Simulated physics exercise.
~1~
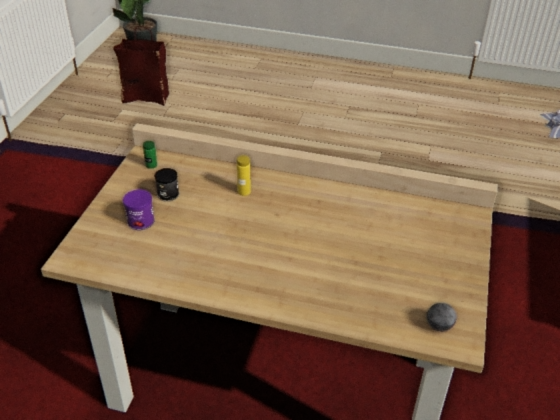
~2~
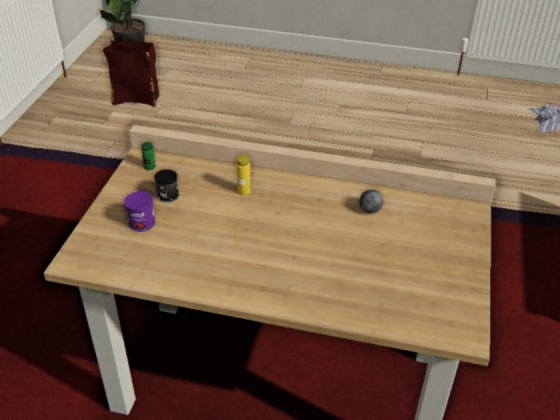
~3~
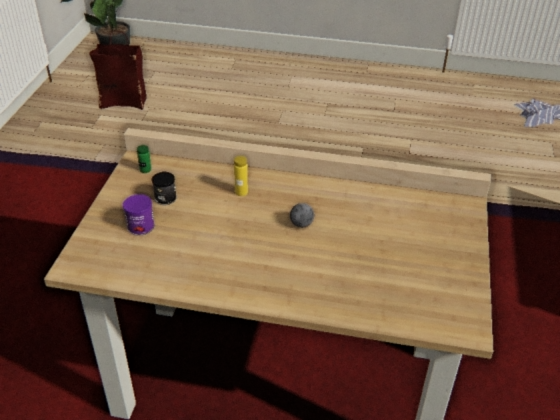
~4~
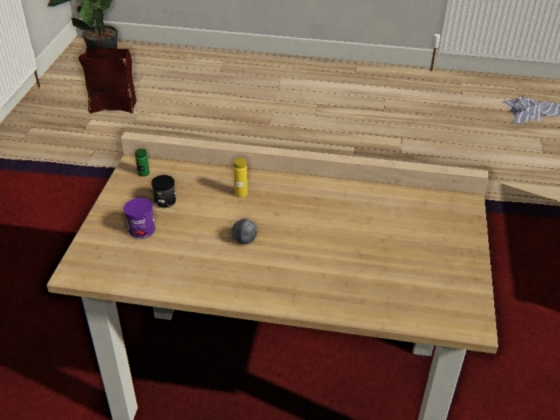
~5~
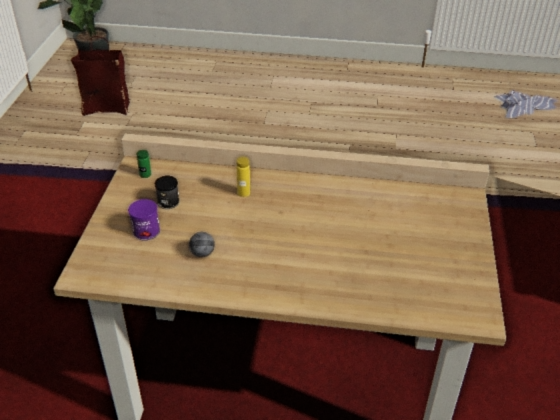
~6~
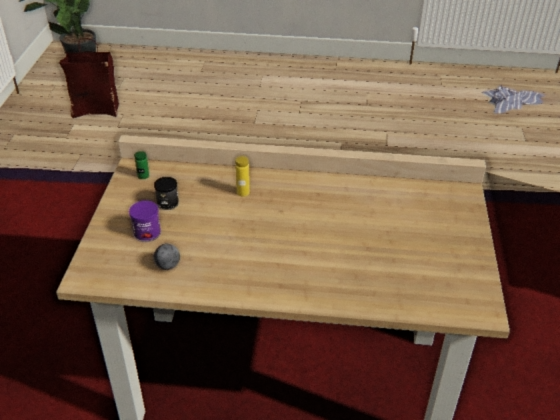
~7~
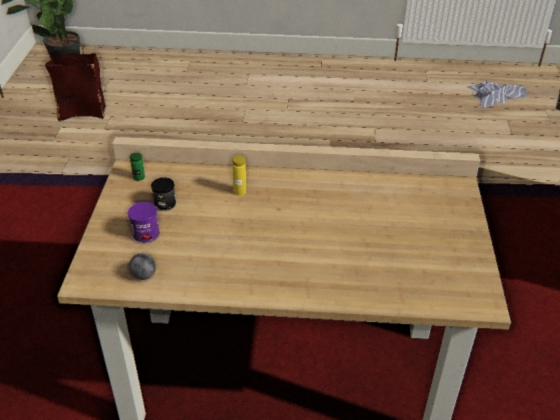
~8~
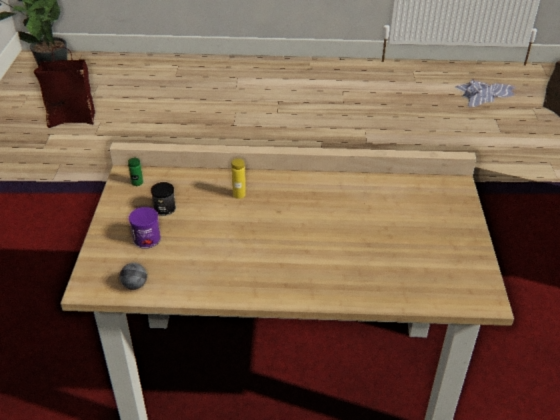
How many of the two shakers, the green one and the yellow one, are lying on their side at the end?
None of them are lying on their side; both the green shaker and the yellow shaker are still standing upright at the end.
